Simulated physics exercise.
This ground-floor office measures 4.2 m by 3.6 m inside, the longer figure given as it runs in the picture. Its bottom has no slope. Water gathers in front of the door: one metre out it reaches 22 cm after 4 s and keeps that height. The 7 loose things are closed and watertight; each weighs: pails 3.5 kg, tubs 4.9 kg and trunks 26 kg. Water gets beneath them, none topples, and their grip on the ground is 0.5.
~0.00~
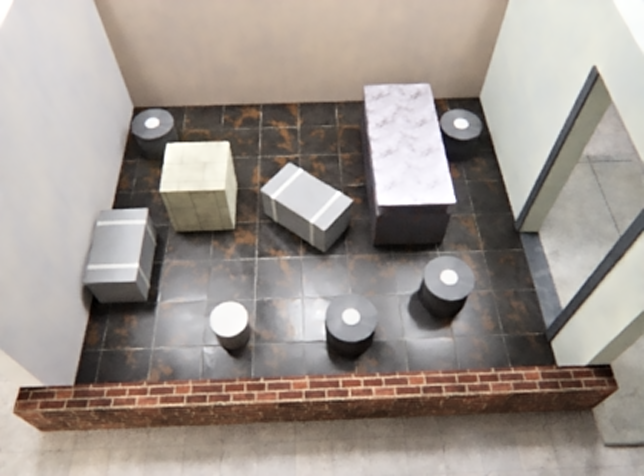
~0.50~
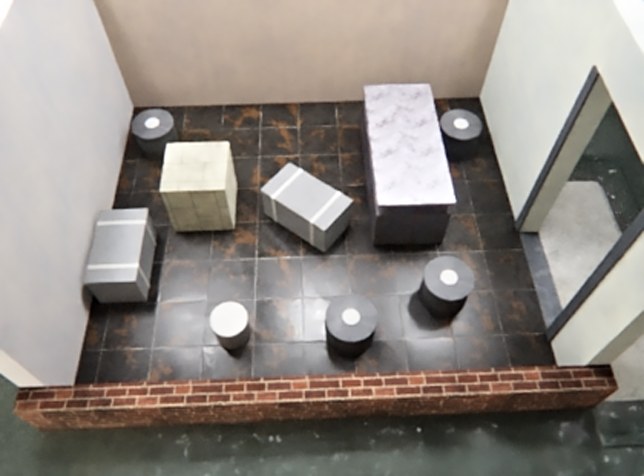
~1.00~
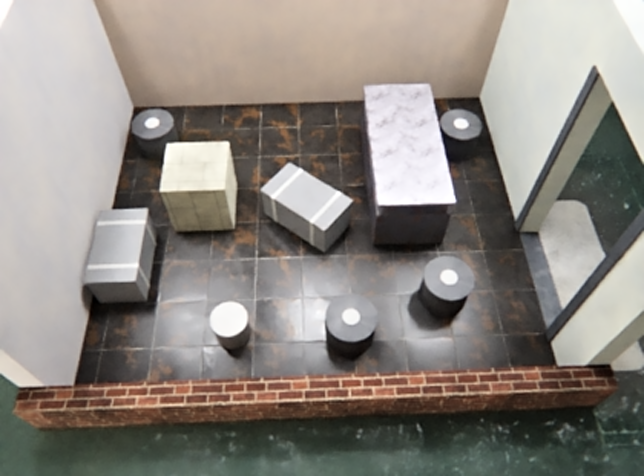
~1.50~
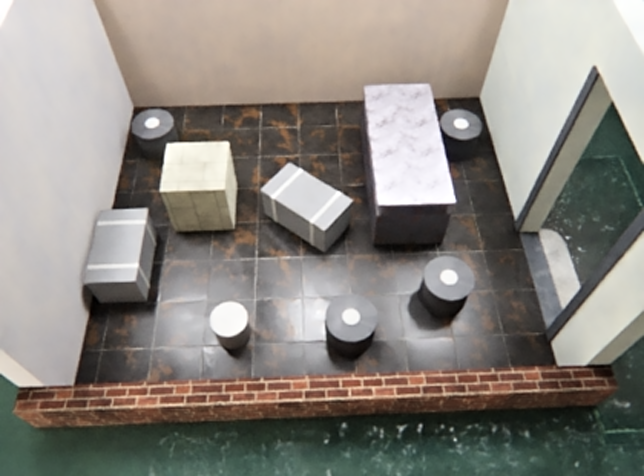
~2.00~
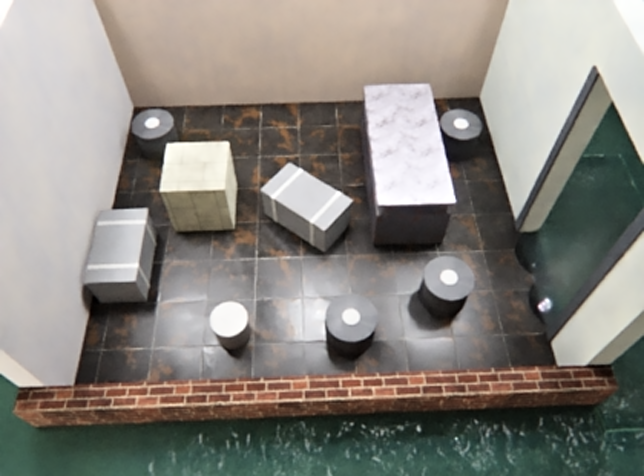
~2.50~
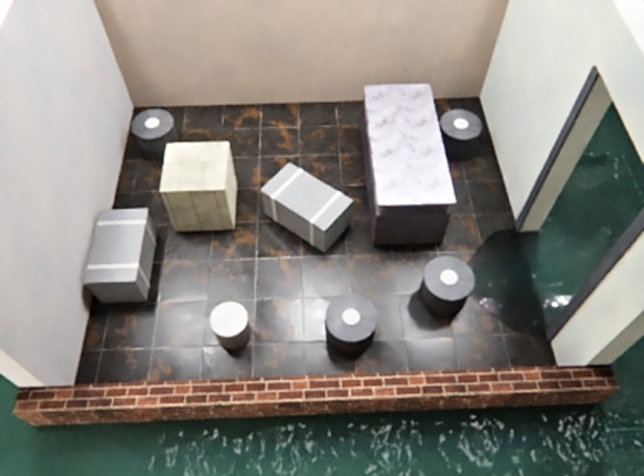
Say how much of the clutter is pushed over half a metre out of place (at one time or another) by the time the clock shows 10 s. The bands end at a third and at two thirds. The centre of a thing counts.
It is two thirds or above.
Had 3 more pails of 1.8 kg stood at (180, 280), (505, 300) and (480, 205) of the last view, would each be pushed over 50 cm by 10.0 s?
In that order: Over, past it, short of it.
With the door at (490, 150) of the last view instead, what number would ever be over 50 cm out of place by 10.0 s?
Then 5.
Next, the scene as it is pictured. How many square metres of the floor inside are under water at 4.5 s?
Some 5.0 m2.
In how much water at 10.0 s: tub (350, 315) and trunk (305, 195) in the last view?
About 14 and 5 cm.
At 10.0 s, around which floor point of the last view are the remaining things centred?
Around (233, 192).
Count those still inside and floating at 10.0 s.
6 of them.
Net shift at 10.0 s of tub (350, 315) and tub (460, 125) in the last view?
In turn: 140 cm, 200 cm.
After 3.5 s 0 of 7 are over 50 cm from their spots; 0 afloat.
After 4.5 s 1 of 7 are over 50 cm from their spots; 1 afloat.
After 7.0 s 3 of 7 are over 50 cm from their spots; 4 afloat.
After 10.0 s 6 of 7 are over 50 cm from their spots, and 6 have been at some point; 6 afloat.
